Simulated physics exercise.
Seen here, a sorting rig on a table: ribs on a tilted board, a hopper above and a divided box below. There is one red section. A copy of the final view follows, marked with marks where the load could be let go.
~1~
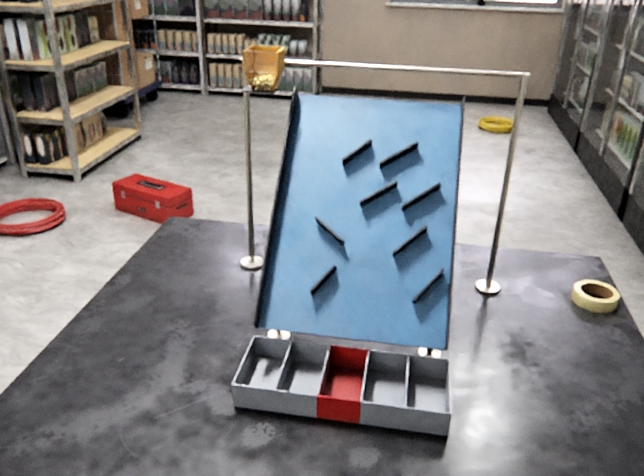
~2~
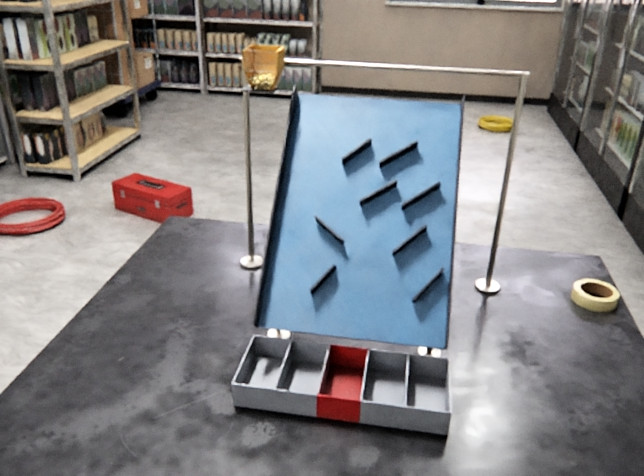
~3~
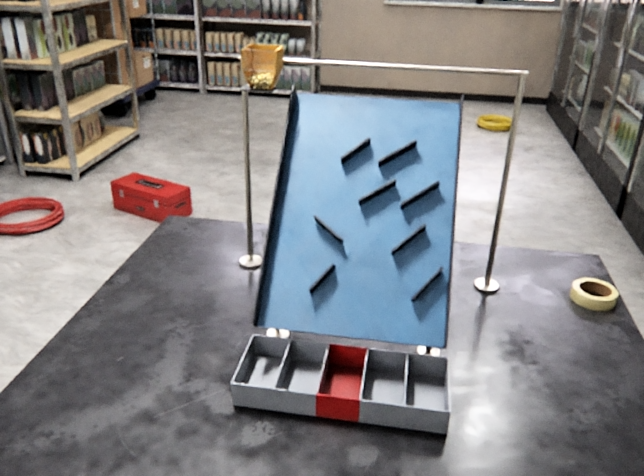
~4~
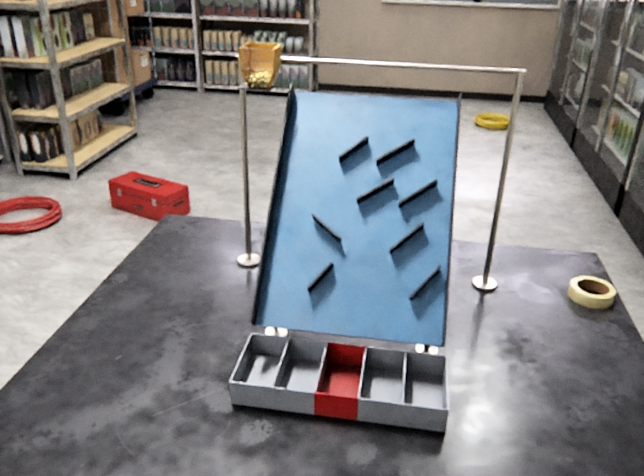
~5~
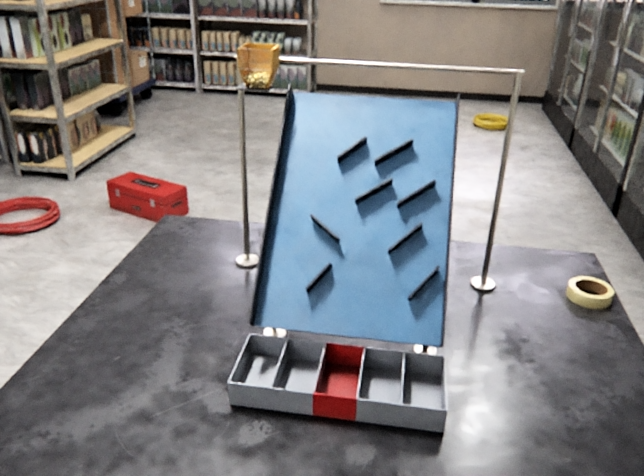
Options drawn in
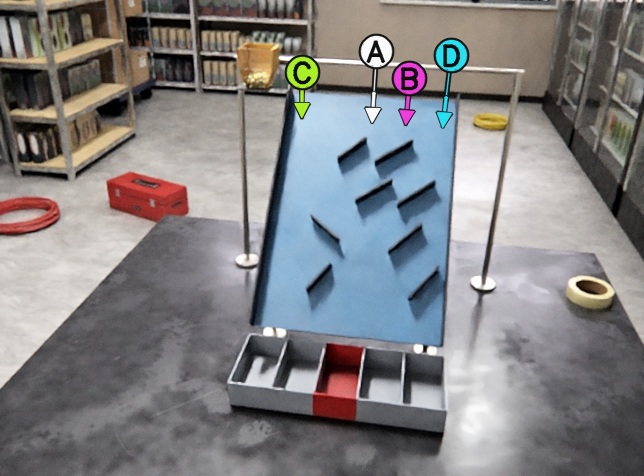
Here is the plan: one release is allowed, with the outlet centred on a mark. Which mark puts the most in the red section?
Best: B.
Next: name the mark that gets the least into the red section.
C.
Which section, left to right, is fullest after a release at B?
It is the third one.
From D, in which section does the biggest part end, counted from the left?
It is the third one.
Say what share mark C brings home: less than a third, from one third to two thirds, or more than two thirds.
Mark C gives less than a third.
On the marked copy, mark A meets the board at (372, 117); mark B meets the board at (406, 119); mark C meets the board at (301, 112); mark D meets the board at (443, 122).
If A is chosen, roughly a third in the red section, roughly half in other sections, about a tenth outside the box.
If B is chosen, roughly two thirds in the red section, roughly a quarter in other sections, just a few outside the box.
If C is chosen, not one piece in the red section, the larger part in other sections, roughly a quarter outside the box.
If D is chosen, roughly a third in the red section, roughly half in other sections, about a tenth outside the box.
